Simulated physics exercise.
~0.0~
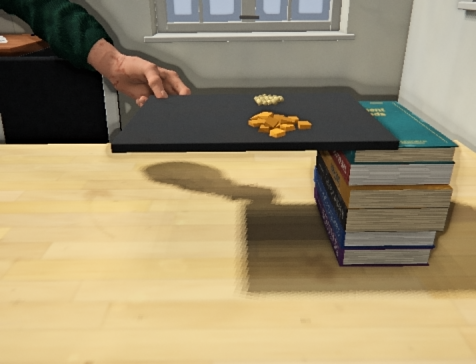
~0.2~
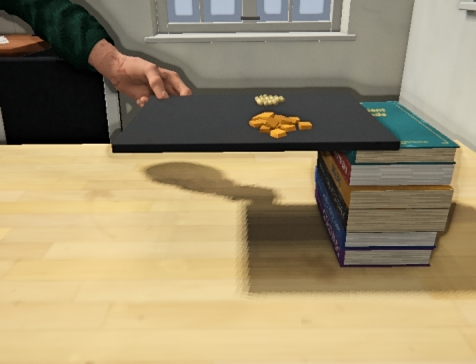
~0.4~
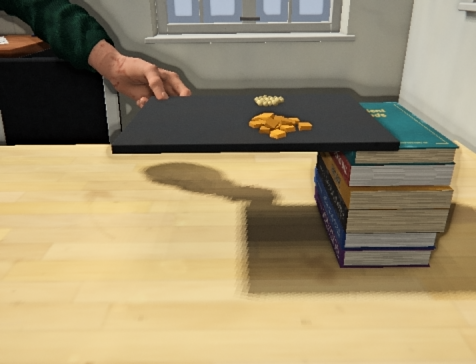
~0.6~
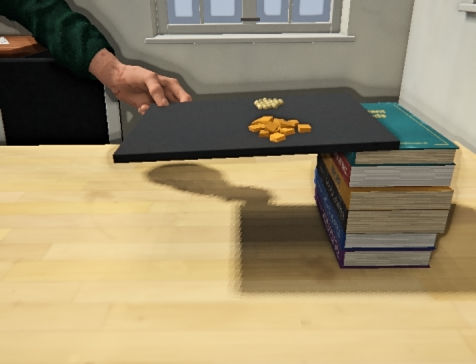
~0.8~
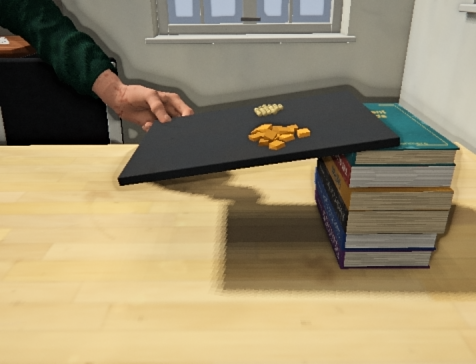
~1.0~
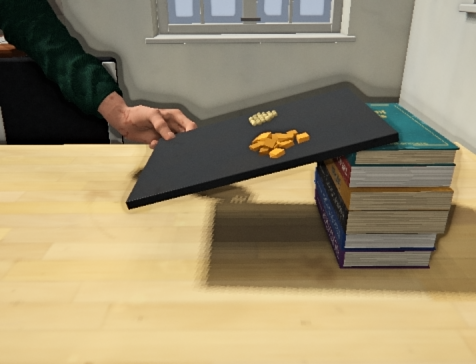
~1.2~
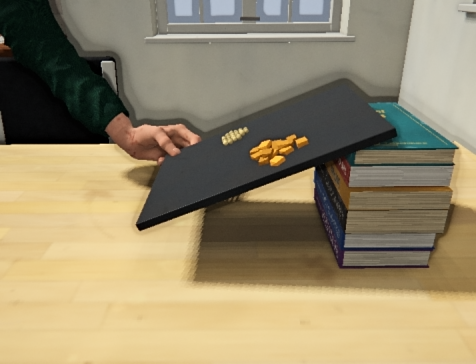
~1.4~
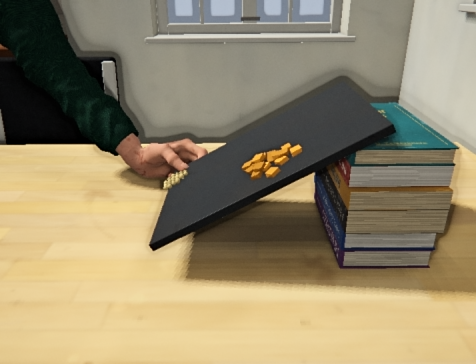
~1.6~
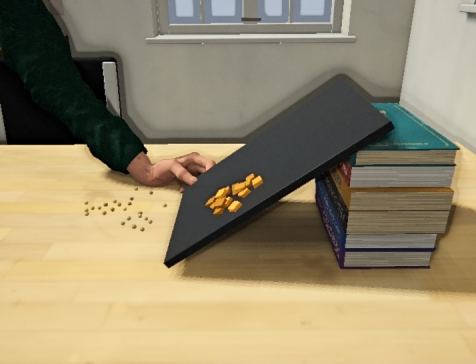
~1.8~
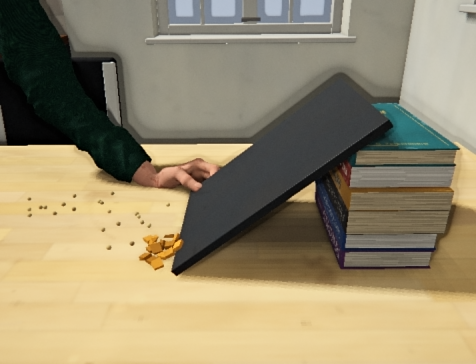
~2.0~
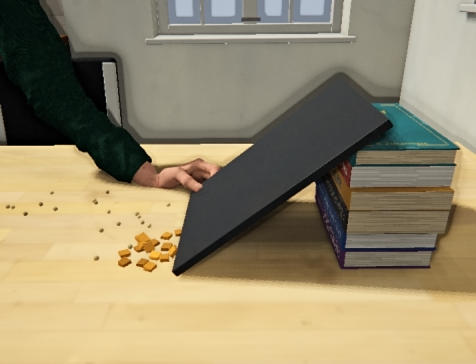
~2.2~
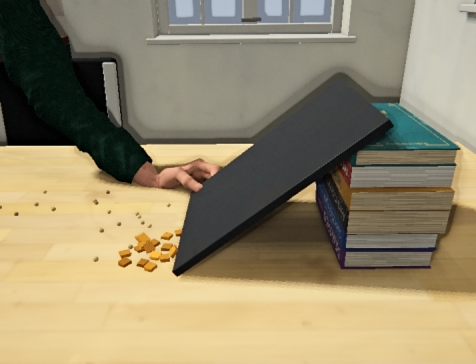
The clip opens on a hand holding the left end of a dark board level above a wooden table, its right end resting on a stack of books, with a pale heap behind an orange one. The hand lowers its end, and the board tilts steadily while both heaps at first ride along. As the slope steepens, the pale bits slip off first and scatter leftward across the tabletop. The orange chunks slide down after them and spill off the lower edge. The board ends as a bare ramp, with the orange chunks clustered by its foot and the pale bits spread farther left.
